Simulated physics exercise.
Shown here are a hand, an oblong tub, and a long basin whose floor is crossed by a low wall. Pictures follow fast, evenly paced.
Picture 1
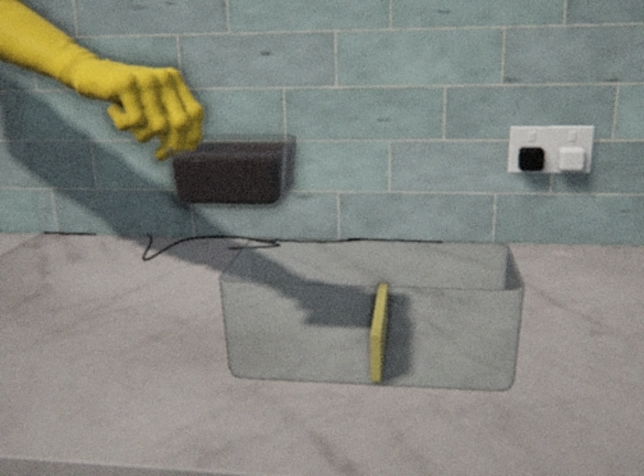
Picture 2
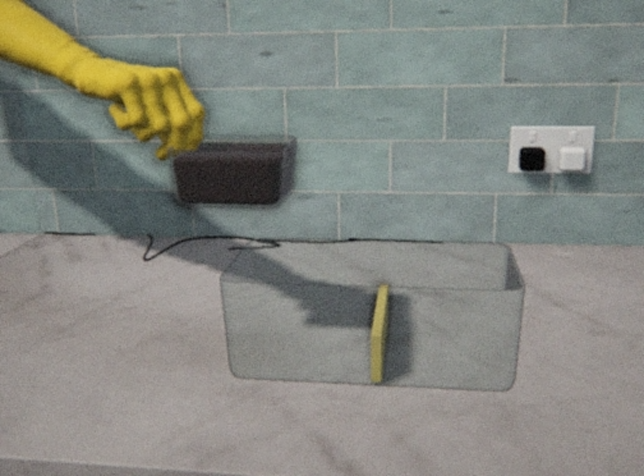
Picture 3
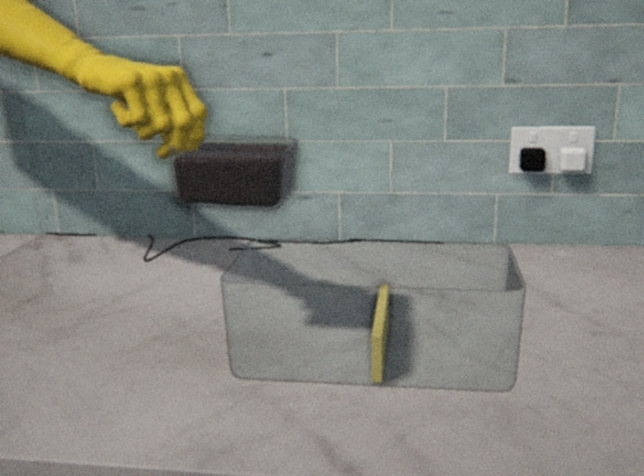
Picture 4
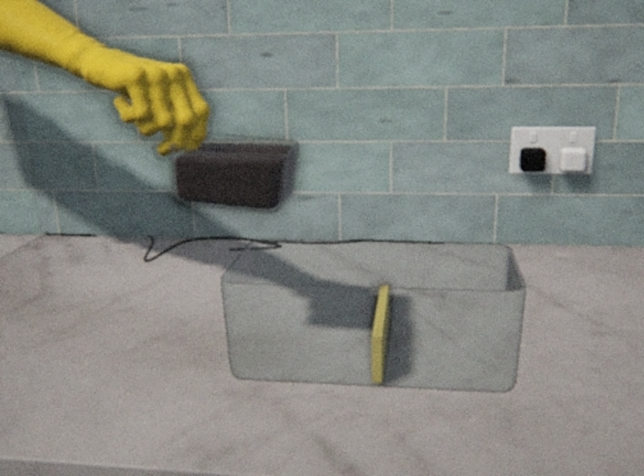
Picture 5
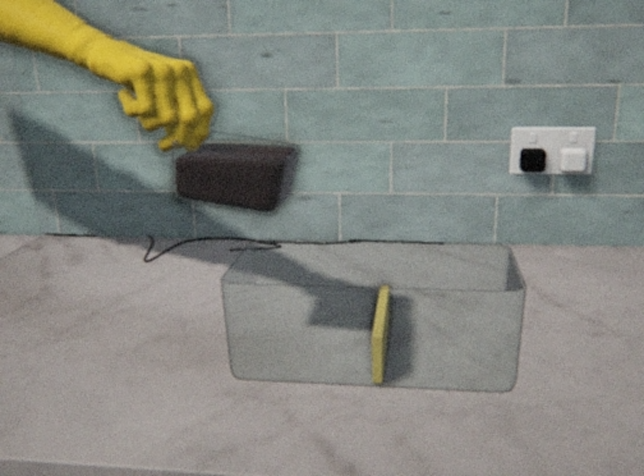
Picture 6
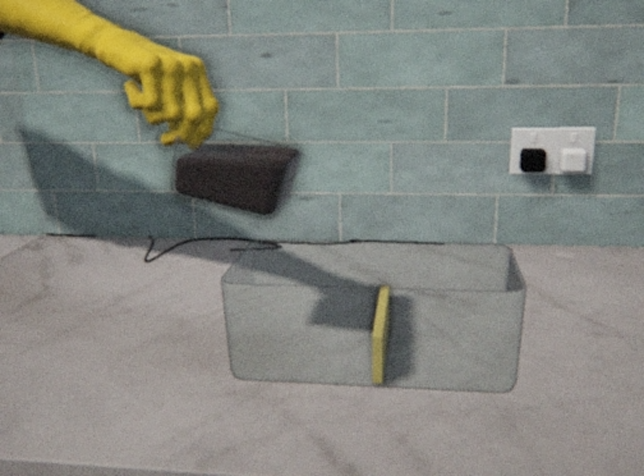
A yellow-gloved hand starts almost still beside a small dark oblong tub, held level above a clear basin crossed by a low yellow wall. The hand then shifts slightly right and the tub tilts gradually, its right side dipping lower while the basin stays put on the counter.
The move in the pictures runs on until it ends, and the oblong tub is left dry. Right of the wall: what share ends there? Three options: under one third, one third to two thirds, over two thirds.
Answer: Under one third.
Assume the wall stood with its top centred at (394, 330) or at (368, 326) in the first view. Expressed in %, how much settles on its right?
In order, 10 and 20 in a hundred.
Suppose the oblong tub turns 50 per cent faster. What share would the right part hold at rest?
About 5 %.
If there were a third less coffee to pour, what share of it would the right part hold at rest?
About 0 parts in a hundred, give or take.
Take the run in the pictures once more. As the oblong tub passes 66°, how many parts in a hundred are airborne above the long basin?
Near 30 in a hundred.
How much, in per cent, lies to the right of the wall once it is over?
Estimate: Some 0 per cent.
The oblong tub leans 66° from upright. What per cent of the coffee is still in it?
Roughly 45 percent remains at that point.
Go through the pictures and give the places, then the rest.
In the first frame, it leans 0°; its right rim is at (289, 145); the coffee meets the walls at (184, 151) and (288, 151); the long basin's rim runs from (235, 259) to (515, 266); the wall's top is at (380, 309).
In the second frame, it leans 1°; its right rim is at (290, 145); the coffee meets the walls at (185, 151) and (289, 152).
In the third frame, it leans 2°; its right rim is at (291, 148); the coffee meets the walls at (186, 151) and (290, 153).
In the fourth frame, it leans 5°; its right rim is at (292, 151); the coffee meets the walls at (187, 151) and (291, 154).
In the fifth frame, it leans 9°; its right rim is at (294, 155); the coffee meets the walls at (188, 151) and (292, 154).
In the sixth frame, it leans 14°; its right rim is at (295, 160); the coffee meets the walls at (189, 152) and (295, 156).
A moment on, the oblong tub is tipped part way and 43 per cent is still to pour, 25 is left of the wall and 0 right of it.
Next, the oblong tub is tipped on its side and 9 per cent is still to pour, 86 is left of the wall and 1 right of it.
Then the oblong tub is tipped on its side and 0 per cent is still to pour, 97 is left of the wall and 1 right of it.
Later the oblong tub is tipped on its side and 0 per cent is still to pour, 98 is left of the wall and 1 right of it.
In the end 98 per cent lies left of the wall, 1 right of it and 0 outside.
